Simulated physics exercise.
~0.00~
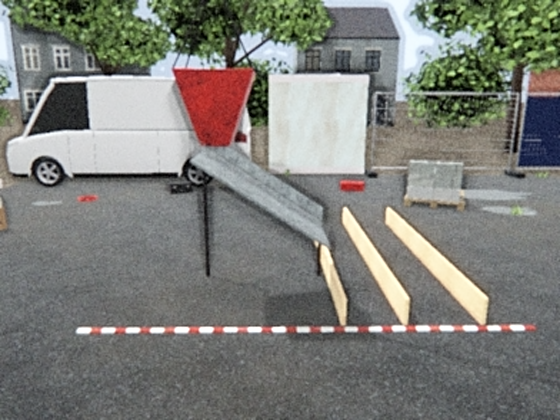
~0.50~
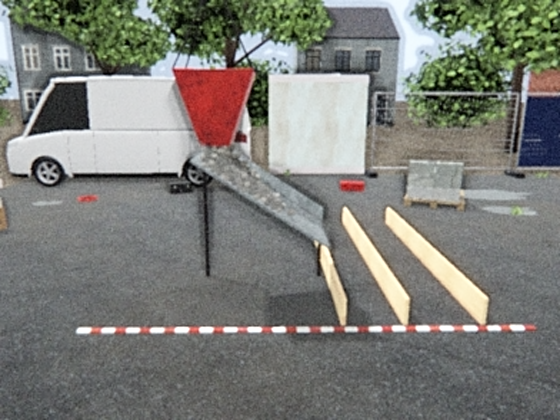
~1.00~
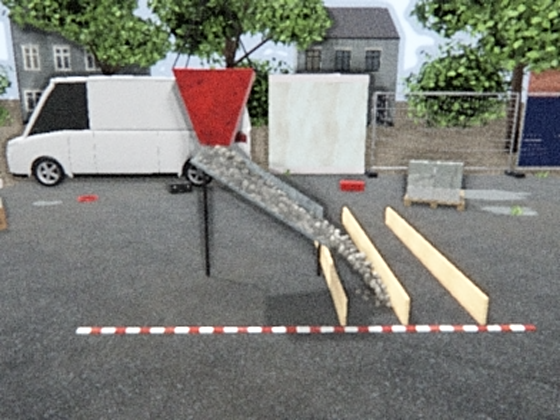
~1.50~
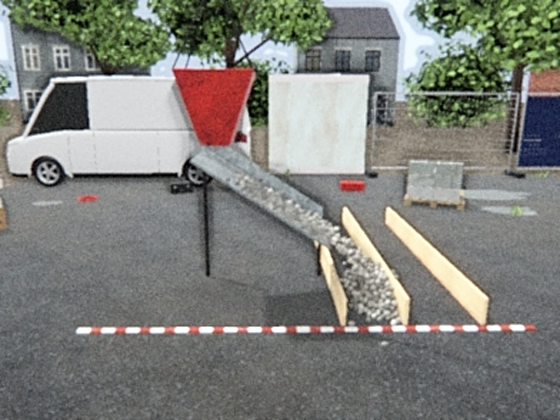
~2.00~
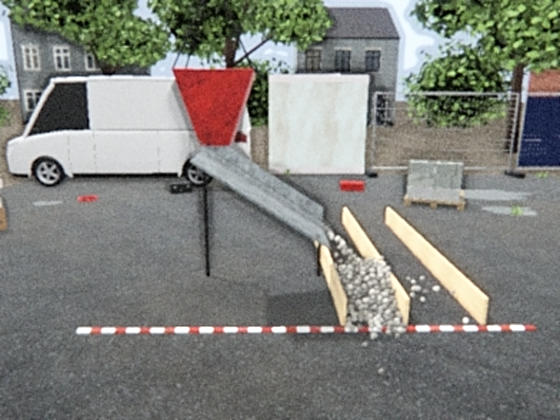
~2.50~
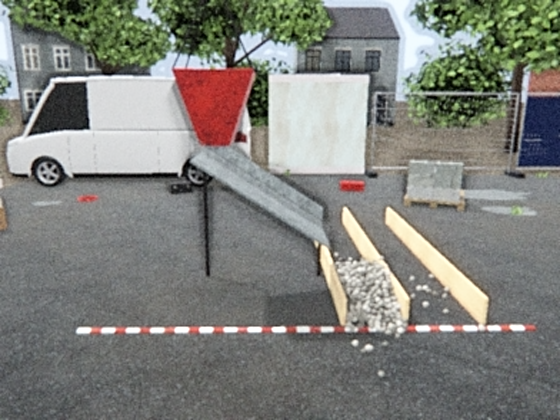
Grey cobbles pouring from a red hopper, sliding down a steel chute and settling mostly in the left plank bay, few in the right.
